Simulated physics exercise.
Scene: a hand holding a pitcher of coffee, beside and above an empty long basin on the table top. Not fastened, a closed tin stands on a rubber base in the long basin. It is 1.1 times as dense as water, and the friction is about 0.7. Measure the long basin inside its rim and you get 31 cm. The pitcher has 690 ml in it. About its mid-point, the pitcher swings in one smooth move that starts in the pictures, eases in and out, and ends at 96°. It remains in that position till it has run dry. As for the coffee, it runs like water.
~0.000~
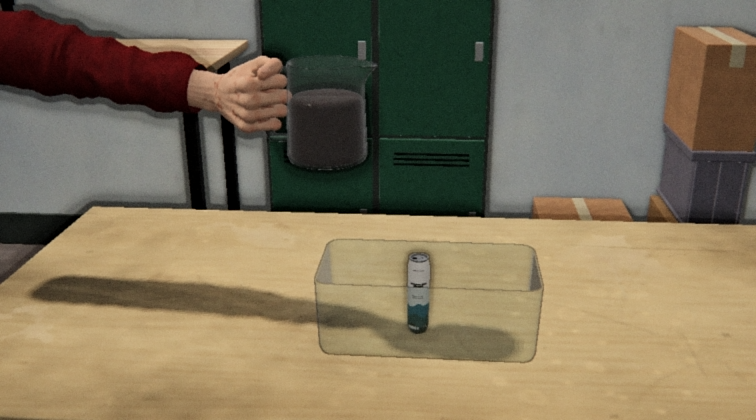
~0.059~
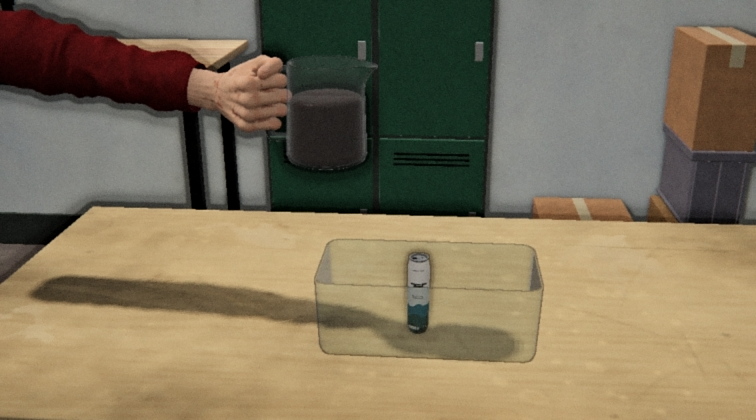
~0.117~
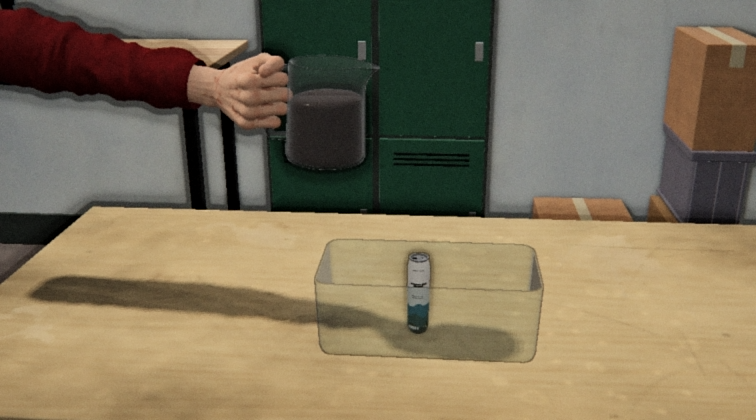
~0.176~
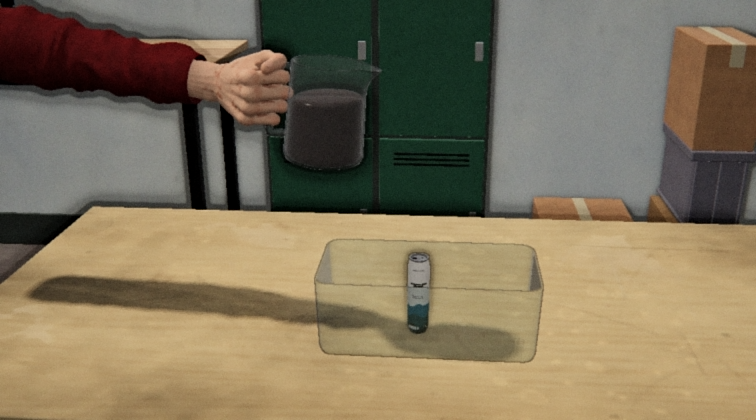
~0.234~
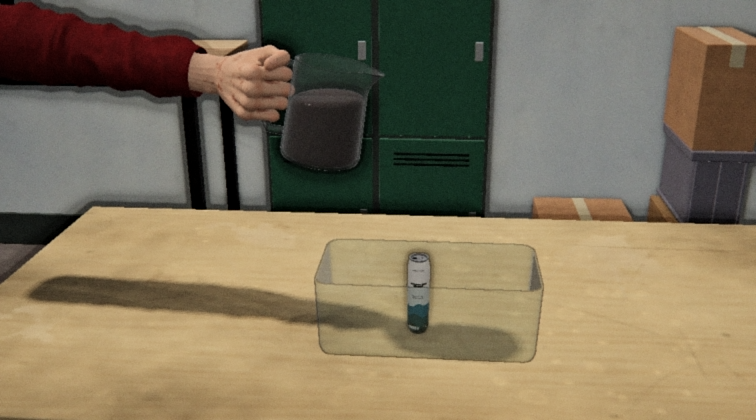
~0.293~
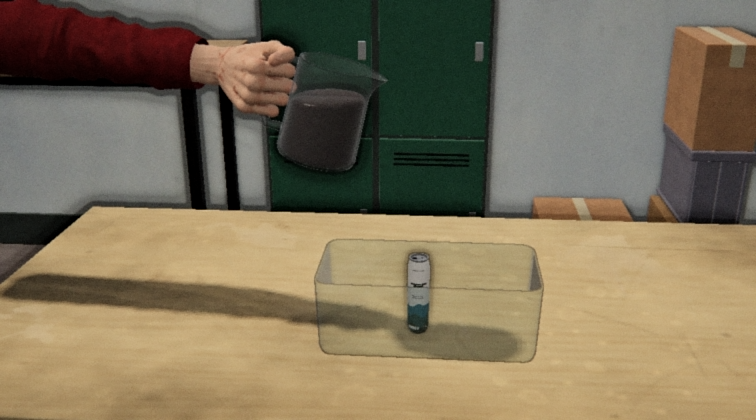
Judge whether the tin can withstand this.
It holds.
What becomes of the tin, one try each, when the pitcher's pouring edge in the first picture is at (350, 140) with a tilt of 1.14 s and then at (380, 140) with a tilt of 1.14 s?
Trial 1 - tin tips; trial 2 - tin tips.
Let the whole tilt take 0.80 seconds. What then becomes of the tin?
Then the tin does not tip.
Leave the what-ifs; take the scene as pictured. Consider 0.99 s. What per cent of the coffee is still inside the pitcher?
52 per cent or so.
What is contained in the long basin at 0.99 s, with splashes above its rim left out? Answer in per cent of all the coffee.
That comes to about 18 percent.
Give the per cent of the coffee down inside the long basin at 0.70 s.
Around 0 percent.
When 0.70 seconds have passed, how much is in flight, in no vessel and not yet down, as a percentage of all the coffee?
5 %.
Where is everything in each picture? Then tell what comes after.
Tilt 0°; pouring edge (377, 65); surface from (290, 96) to (363, 97); the long basin's rim runs from (322, 261) to (538, 268); the tin's top is at (419, 261), in the first frame.
Tilt 1°; pouring edge (378, 65); surface from (291, 96) to (363, 97), in the second frame.
Tilt 2°; pouring edge (379, 67); surface from (291, 96) to (363, 97), in the third frame.
Tilt 6°; pouring edge (382, 70); surface from (291, 97) to (364, 97), in the fourth frame.
Tilt 10°; pouring edge (384, 74); surface from (292, 97) to (364, 98), in the fifth frame.
Tilt 15°; pouring edge (388, 80); surface from (292, 99) to (366, 98), in the sixth frame.
After 0.70 s the tilt is 64° and 95 per cent is still to pour; the tin stands where it began.
After 0.99 s the tilt is 92° and 52 per cent is still to pour; the tin stands where it began.
After 1.30 s the tilt is 96° and 16 per cent is still to pour; the tin stands where it began.
After 1.64 s the tilt is 96° and 5 per cent is still to pour; the tin stands where it began.
In the end the tin stands where it began.
